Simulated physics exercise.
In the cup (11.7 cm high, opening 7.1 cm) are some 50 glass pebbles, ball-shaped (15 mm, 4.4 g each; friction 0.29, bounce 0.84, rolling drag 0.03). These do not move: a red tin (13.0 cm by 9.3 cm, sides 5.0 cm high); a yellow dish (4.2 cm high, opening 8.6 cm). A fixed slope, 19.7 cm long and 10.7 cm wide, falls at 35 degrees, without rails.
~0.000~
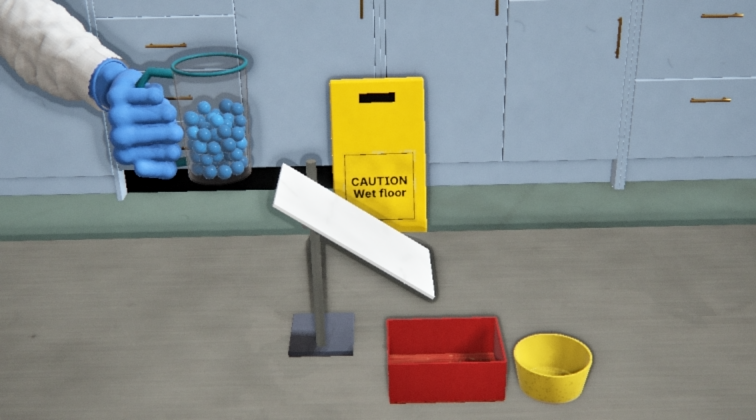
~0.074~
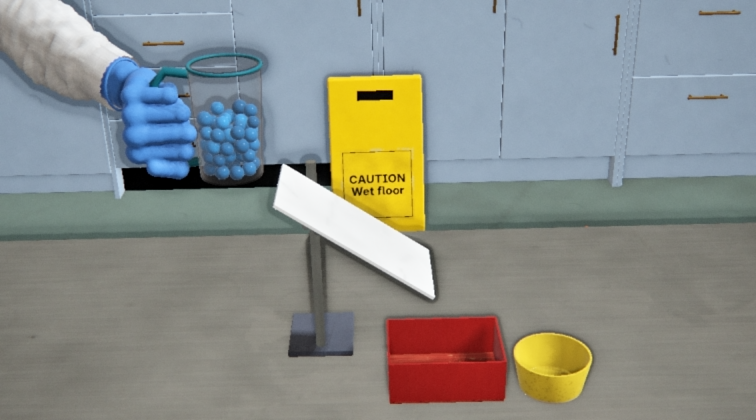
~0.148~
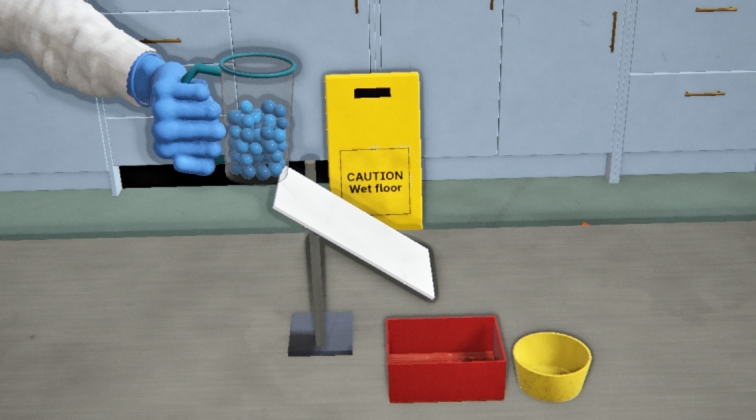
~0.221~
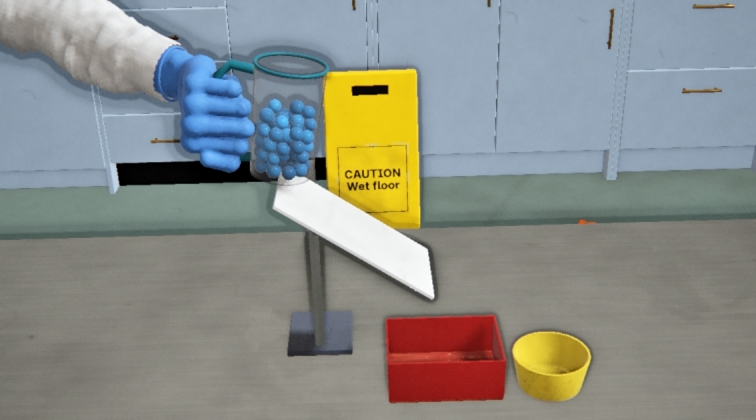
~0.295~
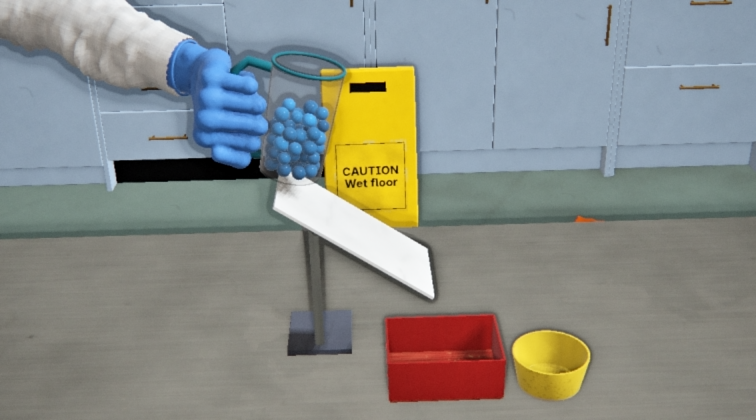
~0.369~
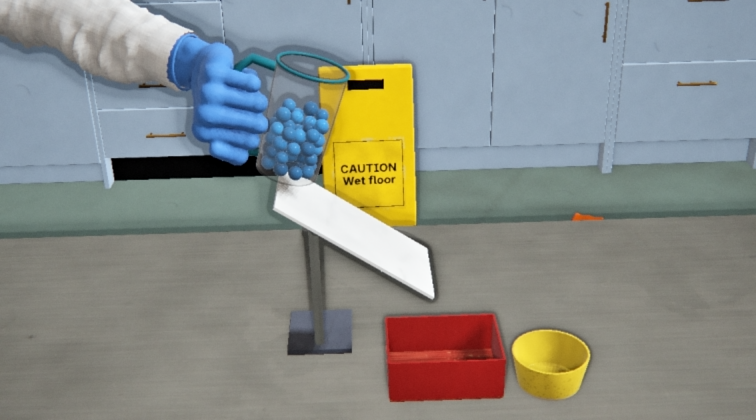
A blue-gloved hand in a white sleeve carries a clear cup of blue balls rightward from the left, bringing it above a sloping white board and tilting it gradually to the right. The board stands on a grey post, with a red tin and yellow dish at lower right and a yellow wet-floor sign behind. Pale blue cabinets line the room, seen from the front and slightly above.
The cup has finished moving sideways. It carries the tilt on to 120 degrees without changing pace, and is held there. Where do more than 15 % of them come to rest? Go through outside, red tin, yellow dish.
Outside over, red tin under, yellow dish over.
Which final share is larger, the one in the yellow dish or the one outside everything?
The larger share is outside everything.
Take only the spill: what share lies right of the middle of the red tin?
Some 100 per cent.
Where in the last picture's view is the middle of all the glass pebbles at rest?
At about (549, 373).
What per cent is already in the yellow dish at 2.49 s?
Near 20 per cent so far.
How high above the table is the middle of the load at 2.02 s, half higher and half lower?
Some 30 cm.
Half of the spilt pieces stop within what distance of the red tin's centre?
Some 68 cm.
Then, at 1.00 s, tilt 51 degrees; cup 100 %; middle of all pieces near (284, 135).
Then, at 1.53 s, tilt 80 degrees; cup 100 %; middle of all pieces near (279, 128).
After 2.02 s, tilt 106 degrees; cup 75 %, slope 25 %; middle of all pieces near (323, 152).
Then, at 2.49 s, tilt 120 degrees; outside 15 %, yellow dish 20 %, slope 10 %, red tin 5 %, in the air 50 %; middle of all pieces near (561, 327).
At rest (4.3 s), outside 65 %, yellow dish 30 %, cup 0 %, slope 0 %, red tin 5 %.
